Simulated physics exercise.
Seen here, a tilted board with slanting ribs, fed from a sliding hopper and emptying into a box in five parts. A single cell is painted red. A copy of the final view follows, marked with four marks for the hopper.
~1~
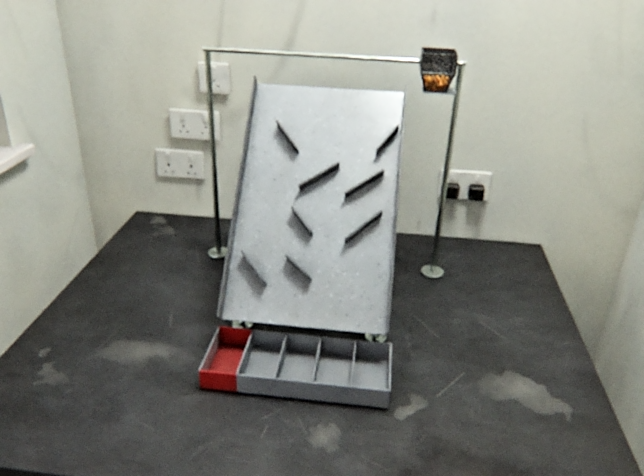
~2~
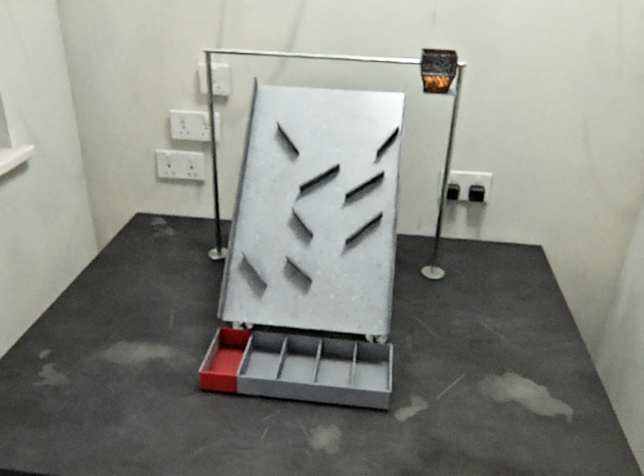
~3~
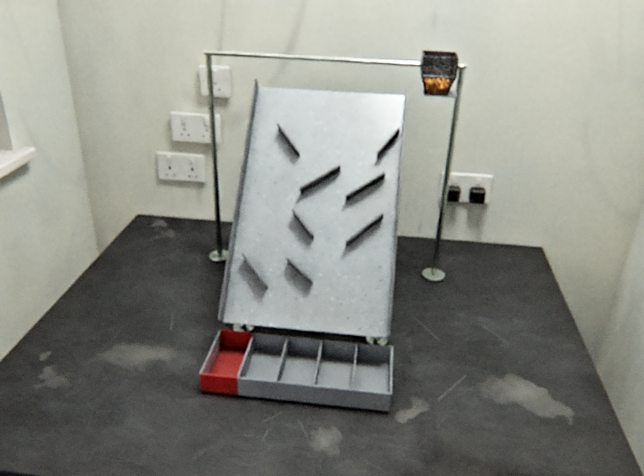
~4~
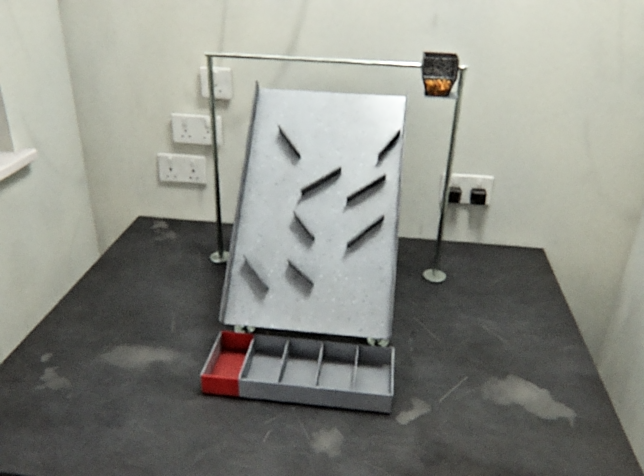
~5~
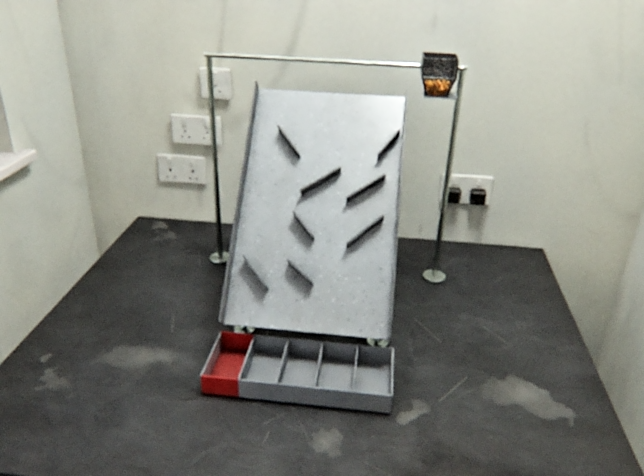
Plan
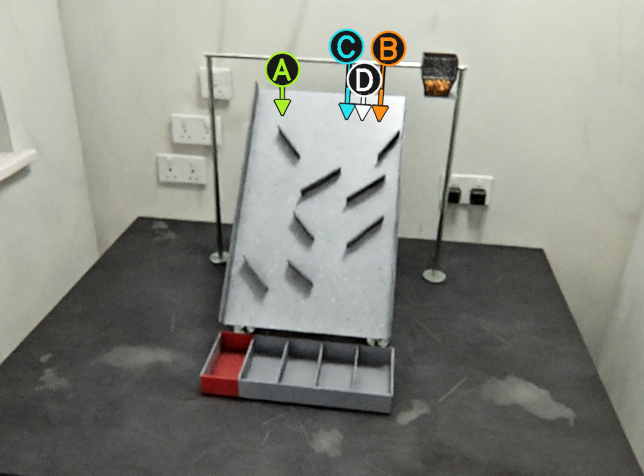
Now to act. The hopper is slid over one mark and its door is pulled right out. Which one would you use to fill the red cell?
A is best.
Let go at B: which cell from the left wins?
The fourth.
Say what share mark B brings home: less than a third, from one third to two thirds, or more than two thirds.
Less than a third.
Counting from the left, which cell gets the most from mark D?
The fourth.
On the marked copy, mark A meets the board at (282, 109); mark B meets the board at (379, 115); mark C meets the board at (346, 113); mark D meets the board at (362, 114).
With A, close to a third in the red cell, close to two thirds in other cells.
With B, only a few in the red cell, all but a few in other cells.
With C, a small share in the red cell, all but a few in other cells.
With D, a small share in the red cell, all but a few in other cells, only a few outside the box.
